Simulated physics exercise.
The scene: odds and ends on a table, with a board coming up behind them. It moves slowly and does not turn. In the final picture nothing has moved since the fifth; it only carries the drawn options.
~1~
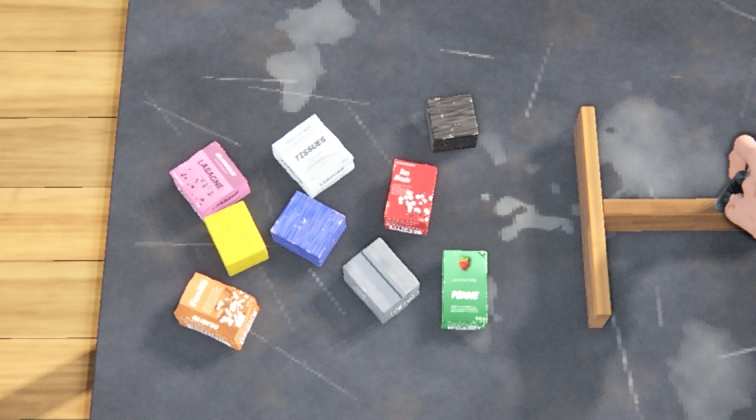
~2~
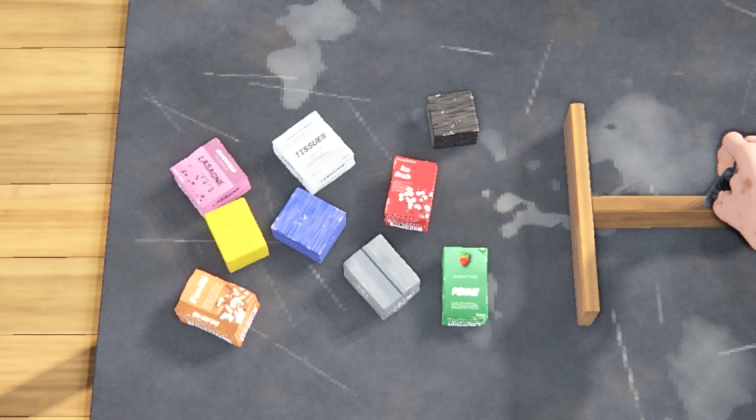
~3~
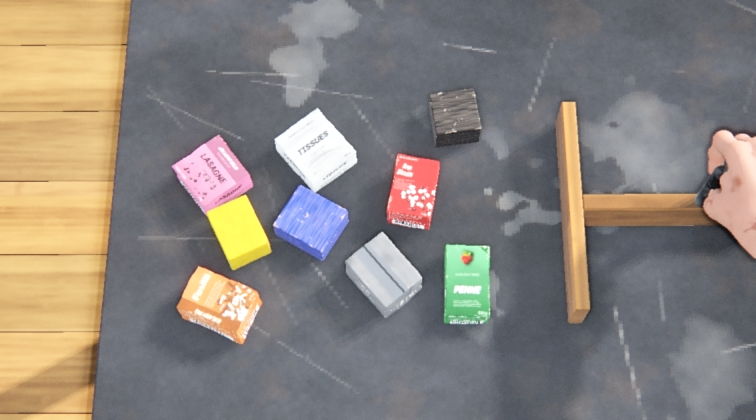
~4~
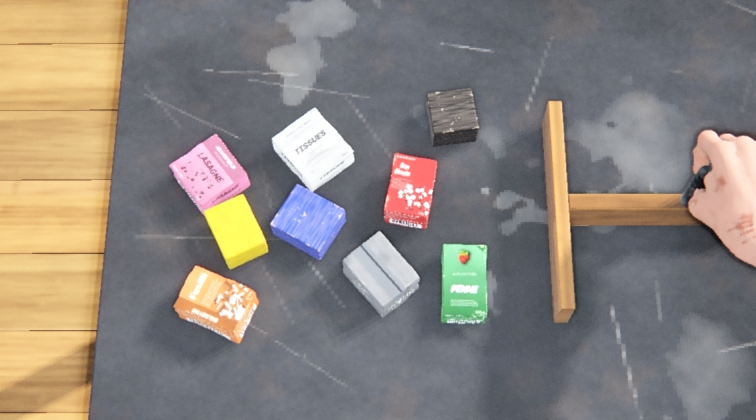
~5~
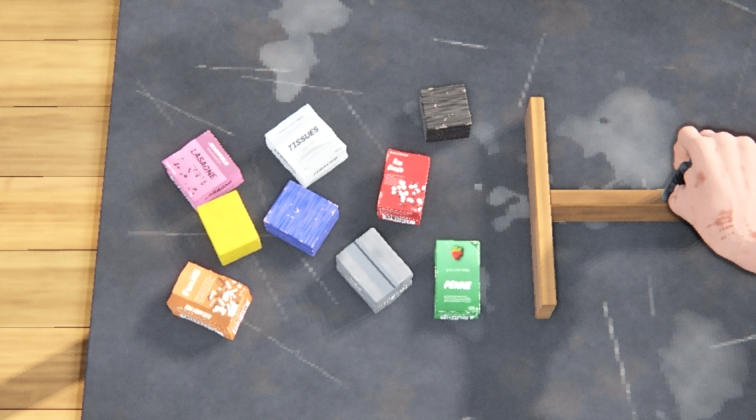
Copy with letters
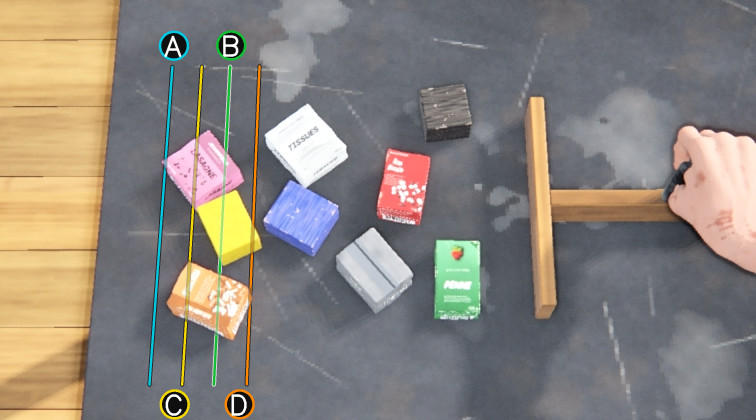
In this clip, a hand at the right slowly moves a T-shaped wooden board leftward across a dark, scuffed tabletop toward scattered colourful packets and blocks, which stay in their arrangement, with a gap still between them and the board.
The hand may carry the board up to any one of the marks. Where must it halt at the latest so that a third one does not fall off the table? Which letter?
It should halt at C.
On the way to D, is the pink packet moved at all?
Yes.
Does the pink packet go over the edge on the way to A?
Yes.
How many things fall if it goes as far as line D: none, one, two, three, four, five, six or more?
In all, none.
On the marked copy, A at (162, 217); B at (222, 217); C at (192, 217); D at (253, 217).
Following C. Soon after the start, board (415, 198); black block (384, 110); green packet (387, 281).
Later, board (288, 198); orange box (153, 305); yellow block (167, 240).
In the end, board (191, 199); orange box over the edge; yellow block over the edge; two fallen.
As for the rest, A drops five; B is within the limit but short; D is within the limit but short.
